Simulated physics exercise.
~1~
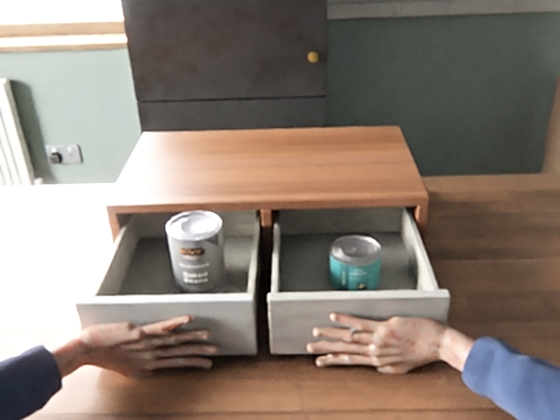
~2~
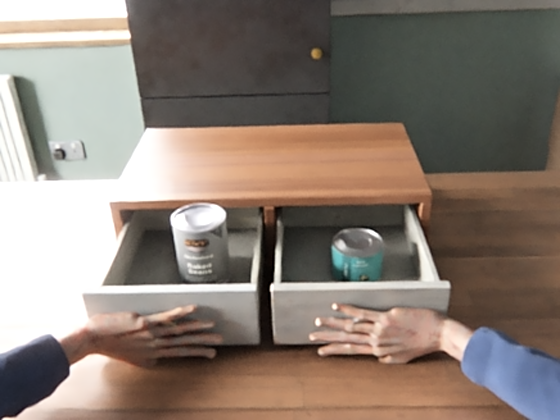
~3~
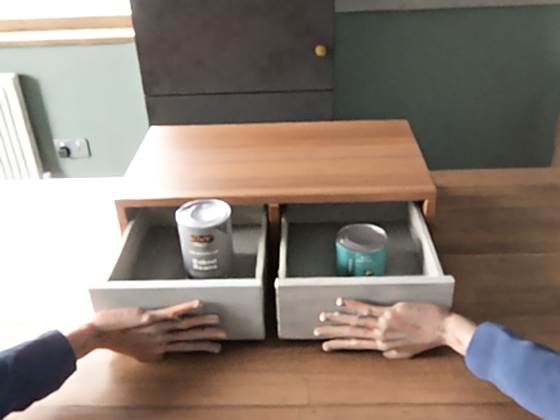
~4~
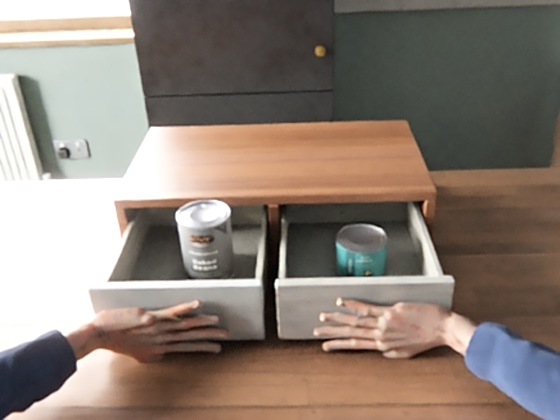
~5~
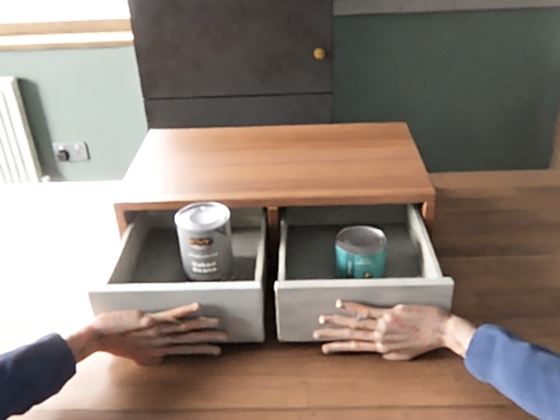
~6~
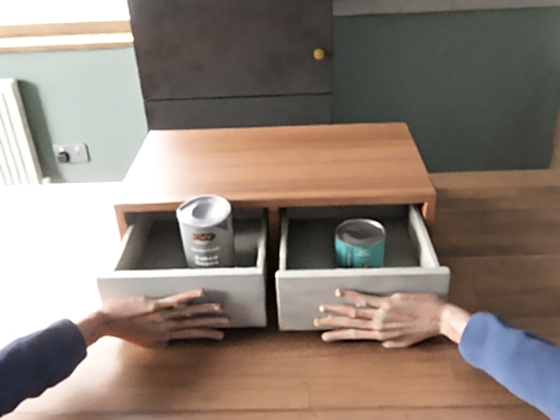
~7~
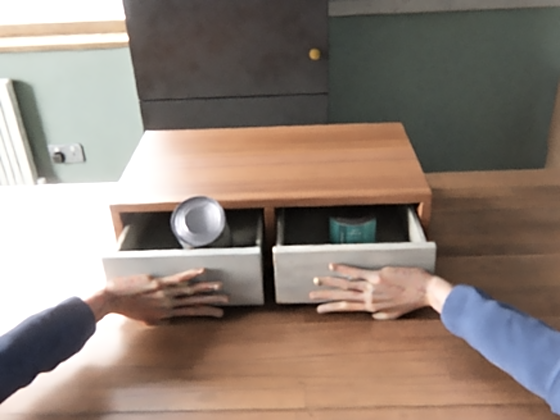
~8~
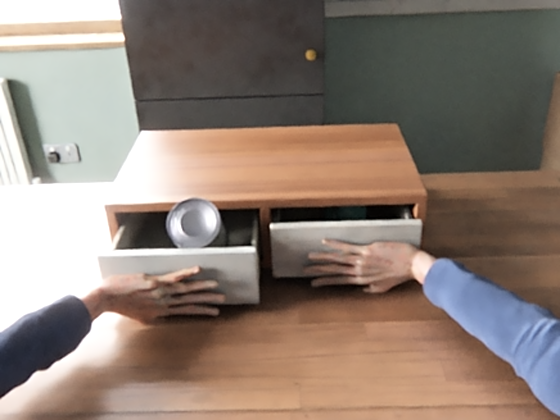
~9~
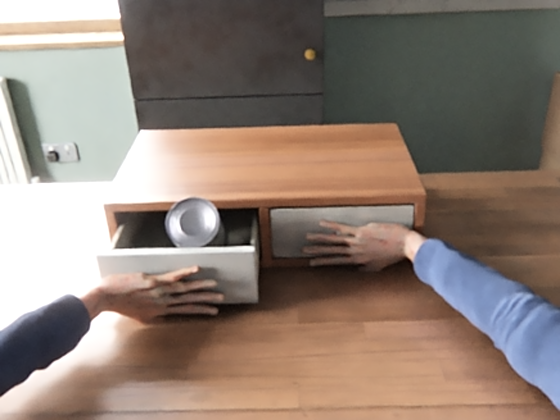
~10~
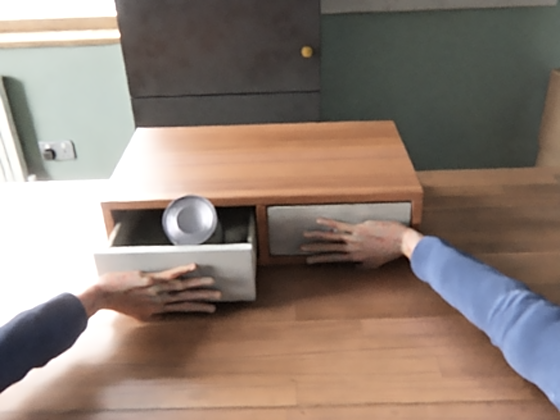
Two open drawers in a low wooden cabinet, each holding a pot, slid inward as a hand pushed each one; the right drawer closed fully over the turquoise pot, but the left stopped ajar with its taller grey pot leaning in the opening.
